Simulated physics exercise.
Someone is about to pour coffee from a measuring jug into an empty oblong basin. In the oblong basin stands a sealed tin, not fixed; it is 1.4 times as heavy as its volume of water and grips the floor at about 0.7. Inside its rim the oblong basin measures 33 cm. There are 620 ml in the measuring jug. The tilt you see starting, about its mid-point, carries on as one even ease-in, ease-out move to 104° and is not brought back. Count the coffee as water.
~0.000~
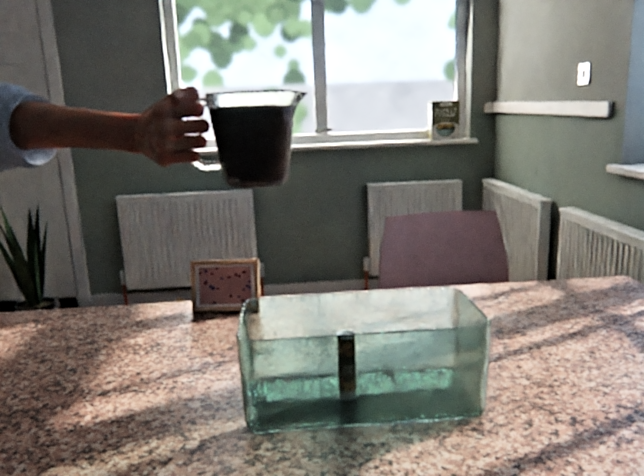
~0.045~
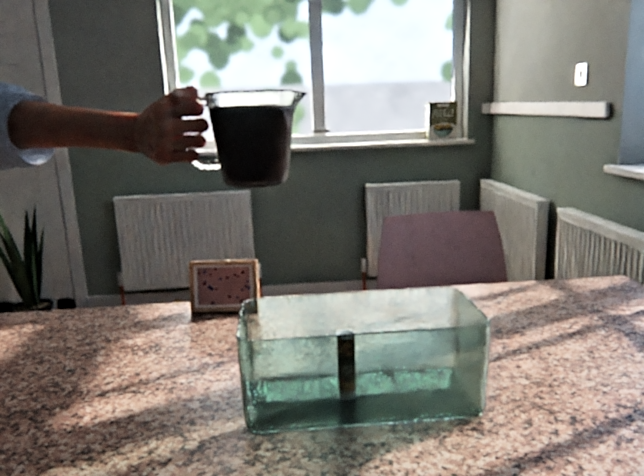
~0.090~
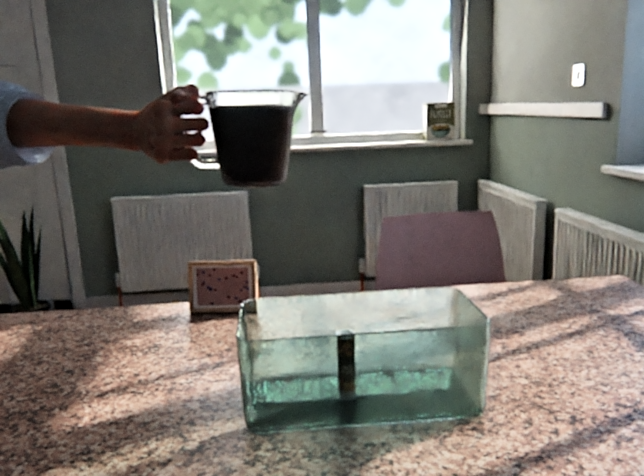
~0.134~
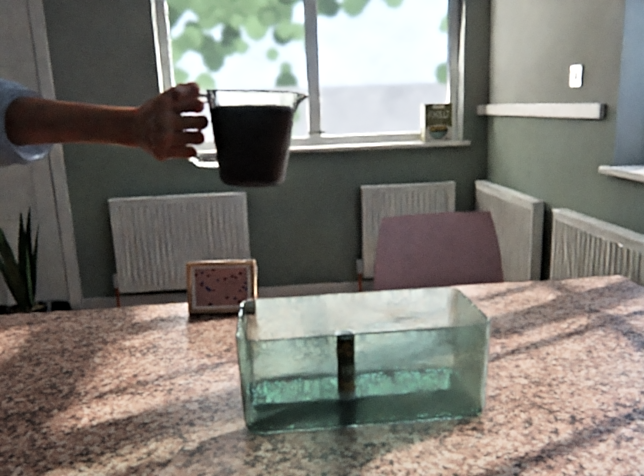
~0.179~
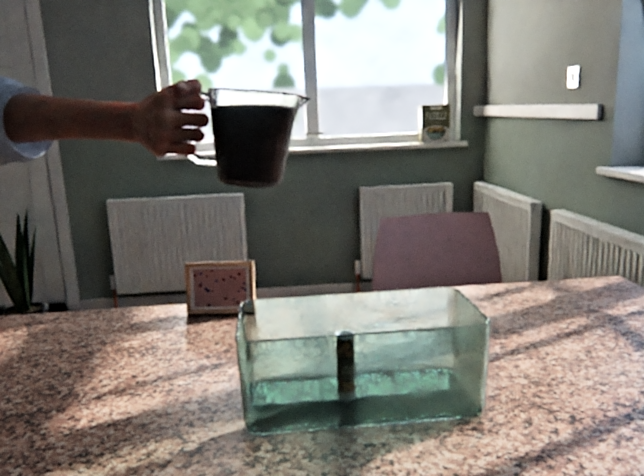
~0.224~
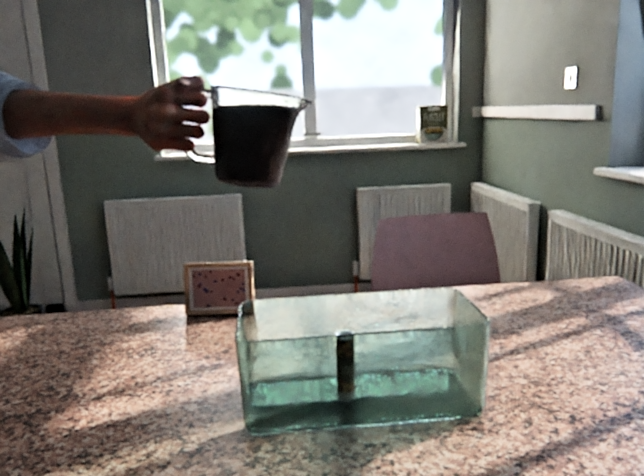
Hand holding a glass measuring jug of dark coffee above an oblong glass basin on a speckled table, tilting it slightly rightward.
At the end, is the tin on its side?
It remains upright.
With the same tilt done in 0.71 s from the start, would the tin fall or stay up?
The tin remains upright.
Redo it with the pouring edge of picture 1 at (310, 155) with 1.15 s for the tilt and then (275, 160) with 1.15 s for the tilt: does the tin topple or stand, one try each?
First it stays up; then it falls.
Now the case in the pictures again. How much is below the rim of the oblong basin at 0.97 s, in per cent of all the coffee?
About 48 per cent.
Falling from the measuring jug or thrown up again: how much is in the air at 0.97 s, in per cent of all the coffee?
About 32 per cent.
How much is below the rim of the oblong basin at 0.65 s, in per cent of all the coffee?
Some 2 per cent.
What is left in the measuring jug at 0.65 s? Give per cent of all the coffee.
Near 76 in a hundred.
By 0.65 s the tilt is 63° and 76 per cent is still to pour; the tin stands where it began.
By 0.97 s the tilt is 98° and 21 per cent is still to pour; the tin stands where it began.
By 1.29 s the tilt is 104° and 1 per cent is still to pour; the tin stands where it began.
By 1.65 s the tilt is 104° and 0 per cent is still to pour; the tin stands where it began.
At rest the tin stands where it began.
